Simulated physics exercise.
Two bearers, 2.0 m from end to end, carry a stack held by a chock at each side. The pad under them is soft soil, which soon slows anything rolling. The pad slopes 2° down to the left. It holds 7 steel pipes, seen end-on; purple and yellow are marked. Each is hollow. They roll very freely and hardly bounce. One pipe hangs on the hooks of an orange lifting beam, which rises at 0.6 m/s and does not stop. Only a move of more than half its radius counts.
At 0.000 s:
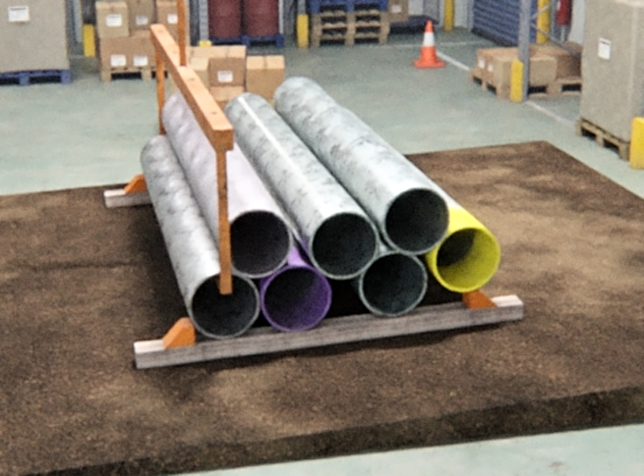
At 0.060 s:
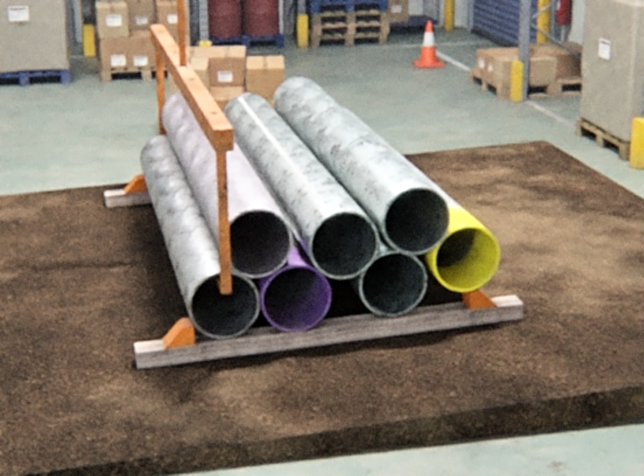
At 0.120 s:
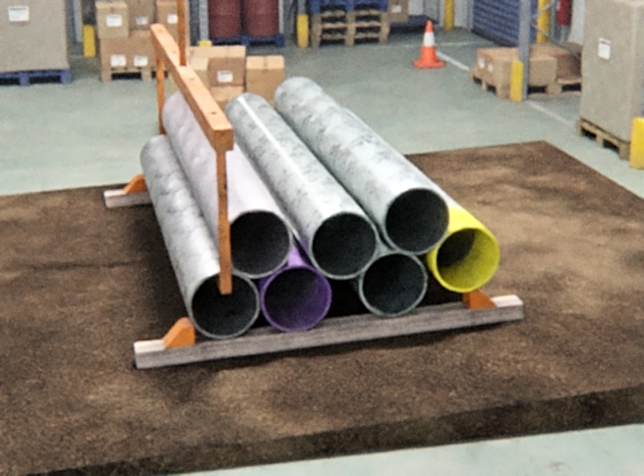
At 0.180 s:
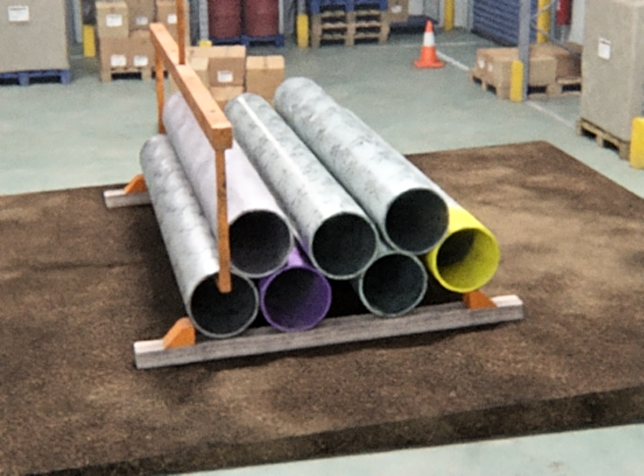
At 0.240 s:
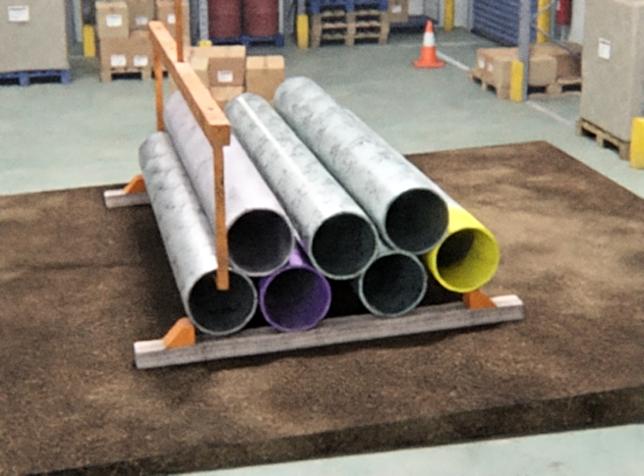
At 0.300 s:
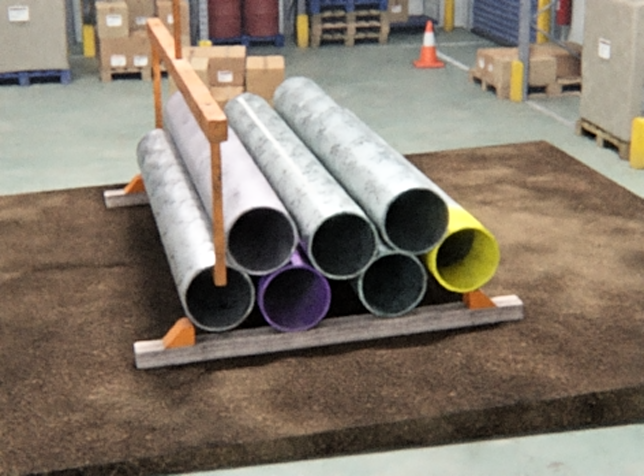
Seven stacked pipes resting on timber bearers over soil, the lower left one lifting very slightly on an orange beam.
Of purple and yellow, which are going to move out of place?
Purple loses its place. Yellow loses its place.
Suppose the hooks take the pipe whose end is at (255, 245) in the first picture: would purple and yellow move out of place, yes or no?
In that case purple no, yellow no.
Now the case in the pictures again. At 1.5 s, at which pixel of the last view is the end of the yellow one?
Around (445, 273).
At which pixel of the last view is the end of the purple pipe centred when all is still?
Around (225, 307).
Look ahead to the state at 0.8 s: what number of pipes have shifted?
At that moment 0.
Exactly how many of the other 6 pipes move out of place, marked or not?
6 of them.
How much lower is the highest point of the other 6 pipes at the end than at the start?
Roughly 5 cm.
By 0.8 s, purple is 7 cm further left; yellow is unmoved; 0 others dislodged.
By 1.5 s, purple is 35 cm further left; yellow is 12 cm further left and 7 cm lower; 5 others dislodged.
Finally (3.5 s), purple is 36 cm further left; yellow is 18 cm further left and 11 cm lower; 6 others dislodged.
